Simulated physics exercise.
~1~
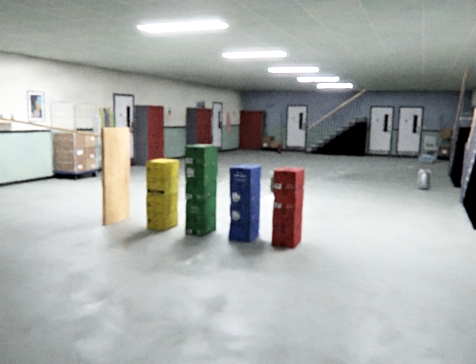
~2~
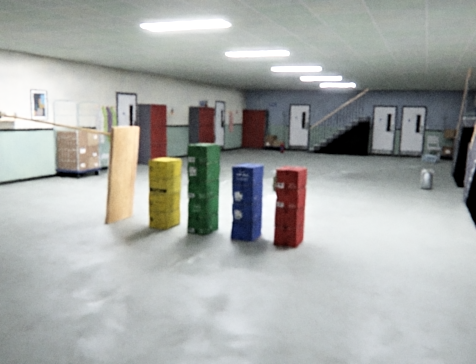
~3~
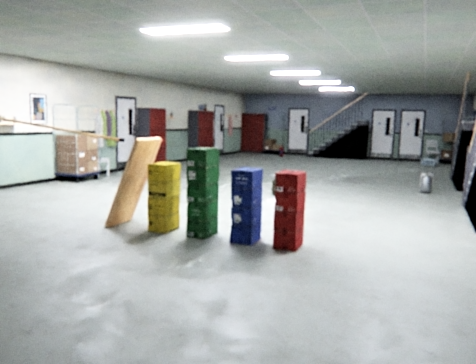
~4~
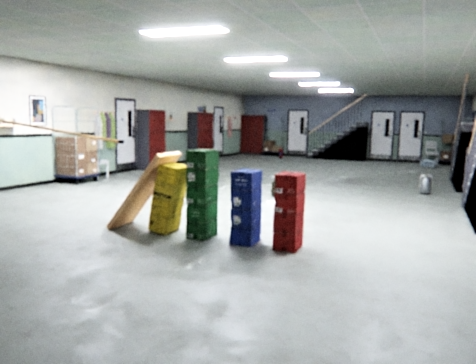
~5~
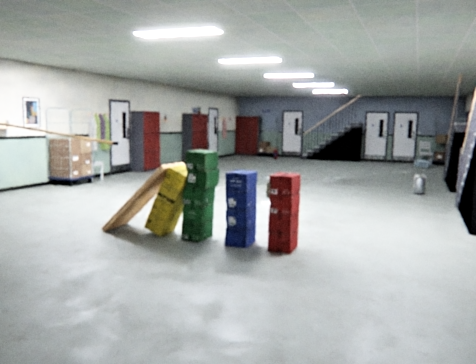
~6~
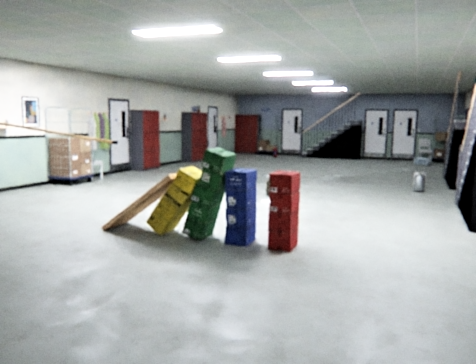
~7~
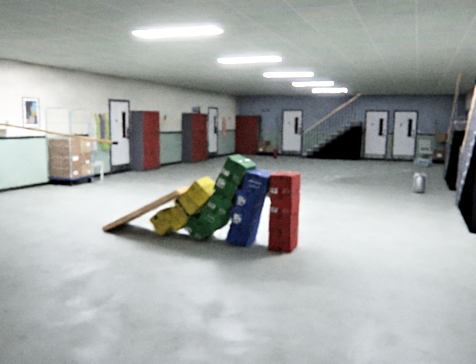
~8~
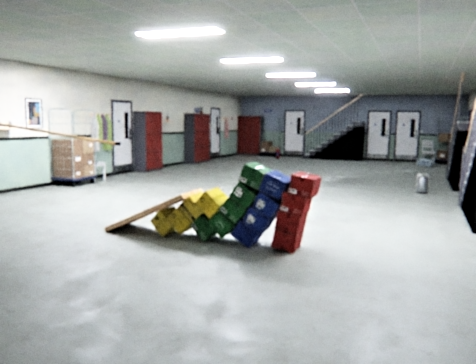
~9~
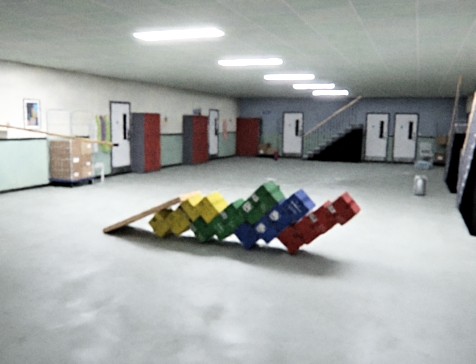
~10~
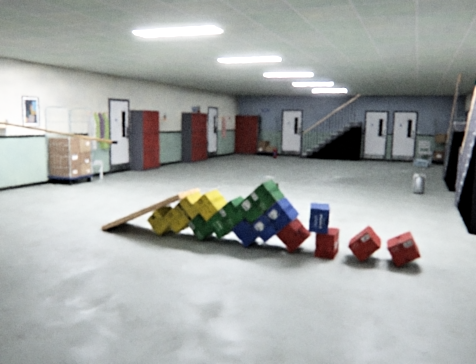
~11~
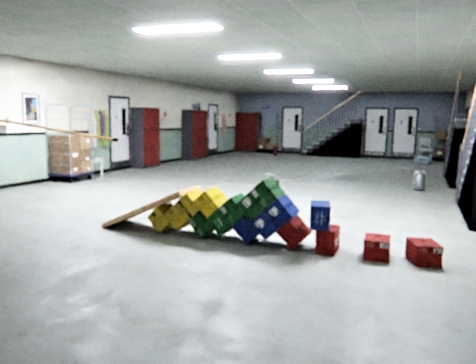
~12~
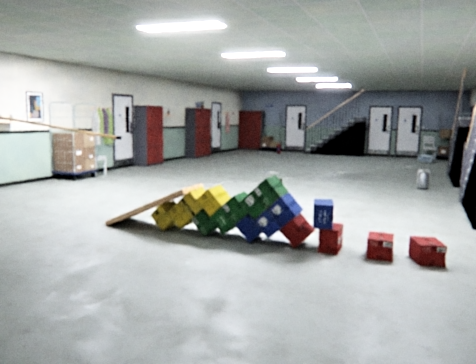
In a wide hall, a falling board topples yellow, green, blue and red carton piles rightward.
